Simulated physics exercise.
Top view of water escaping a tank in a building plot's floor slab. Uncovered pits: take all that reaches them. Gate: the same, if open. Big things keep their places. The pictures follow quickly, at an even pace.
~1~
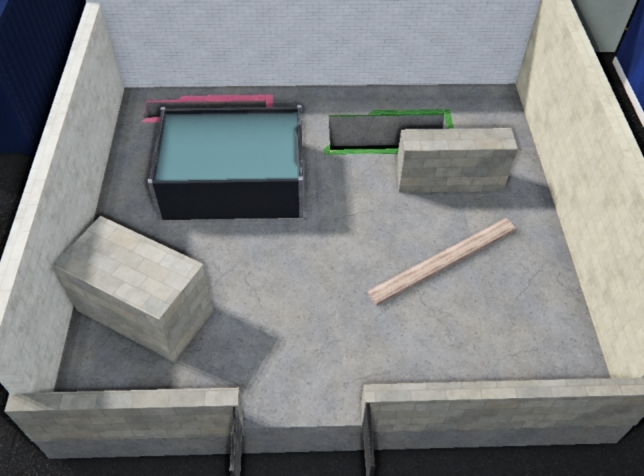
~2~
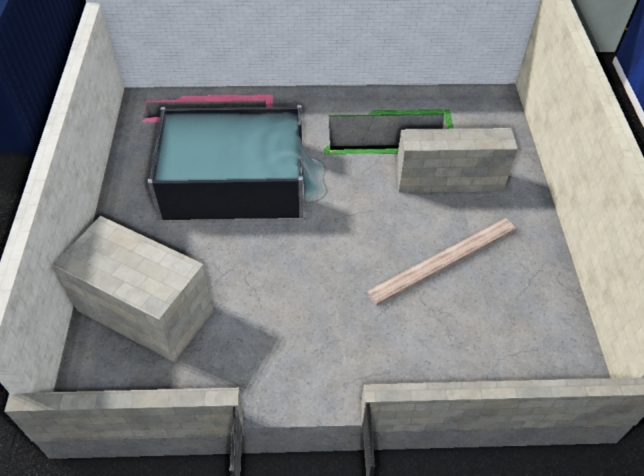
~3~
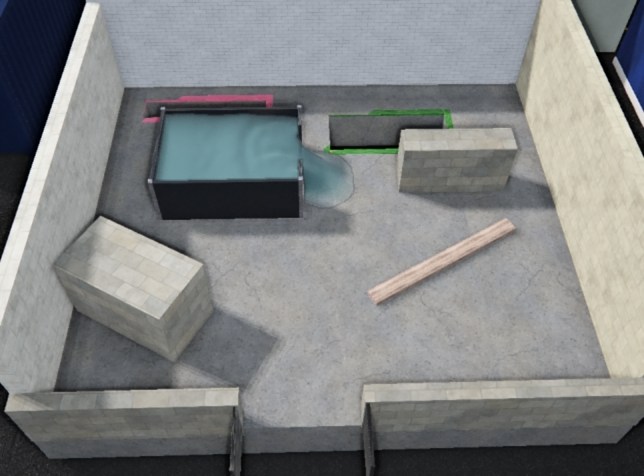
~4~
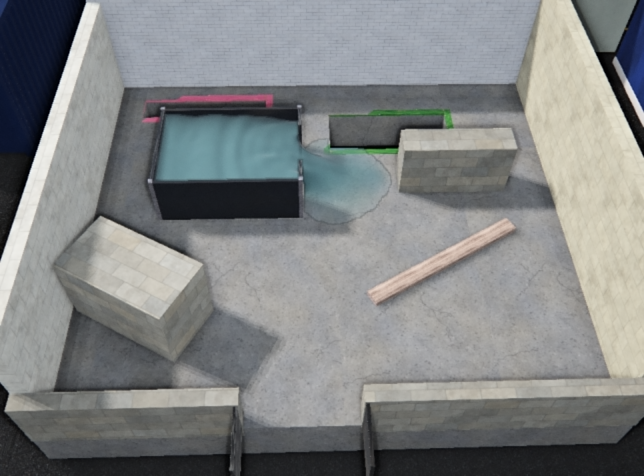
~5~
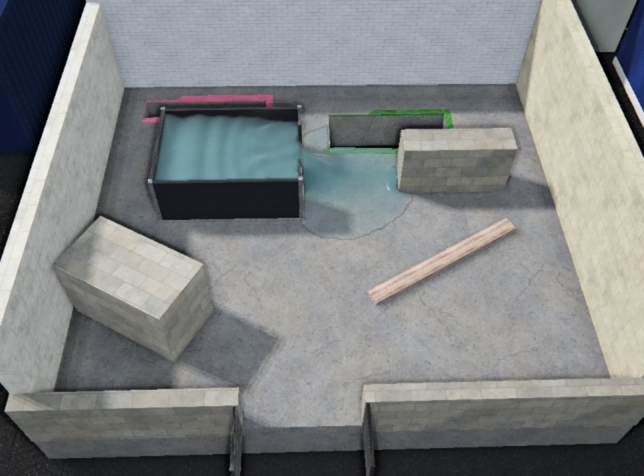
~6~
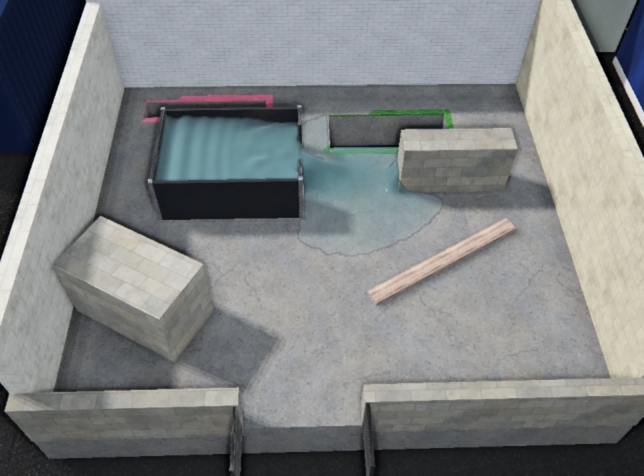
Teal water pouring from the right side of a dark tank and spreading across a walled grey floor between scattered blocks.
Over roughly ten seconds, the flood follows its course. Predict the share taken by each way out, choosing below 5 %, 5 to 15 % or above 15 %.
Outcome: The gate gets shy of five per cent; the green pit gets in excess of fifteen per cent; the pink pit gets shy of five per cent.
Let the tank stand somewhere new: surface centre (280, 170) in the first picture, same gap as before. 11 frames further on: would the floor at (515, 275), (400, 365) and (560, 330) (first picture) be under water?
Spot one wetted, spot two unwetted, spot three wetted.
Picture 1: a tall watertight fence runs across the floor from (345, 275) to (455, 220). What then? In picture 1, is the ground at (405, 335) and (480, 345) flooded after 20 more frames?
In turn, the first is spared and the second spared.
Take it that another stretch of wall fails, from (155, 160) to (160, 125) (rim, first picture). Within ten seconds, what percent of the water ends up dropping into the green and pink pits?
In percent: Green 2, pink 30.
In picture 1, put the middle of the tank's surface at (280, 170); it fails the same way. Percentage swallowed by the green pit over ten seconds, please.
Result, green pit: 30 percent after ten seconds.
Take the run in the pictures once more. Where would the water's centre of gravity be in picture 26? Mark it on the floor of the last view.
Somewhere around (337, 204) in the last view.
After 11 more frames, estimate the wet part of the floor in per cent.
I'd put it at roughly 30 per cent.
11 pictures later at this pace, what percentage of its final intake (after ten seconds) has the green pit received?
Close to 35 %.
A moment on, water covers 20 % of the floor; the gate 0 %, the green pit 6 %, the pink pit 0 %.
Next, water covers 30 % of the floor; the gate 0 %, the green pit 13 %, the pink pit 0 %.
Then, water covers 45 % of the floor; the gate 0 %, the green pit 20 %, the pink pit 0 %.
Later, water covers 60 % of the floor; the gate 0 %, the green pit 29 %, the pink pit 0 %.
In the end, water covers 80 % of the floor; the gate 1 %, the green pit 39 %, the pink pit 0 %.
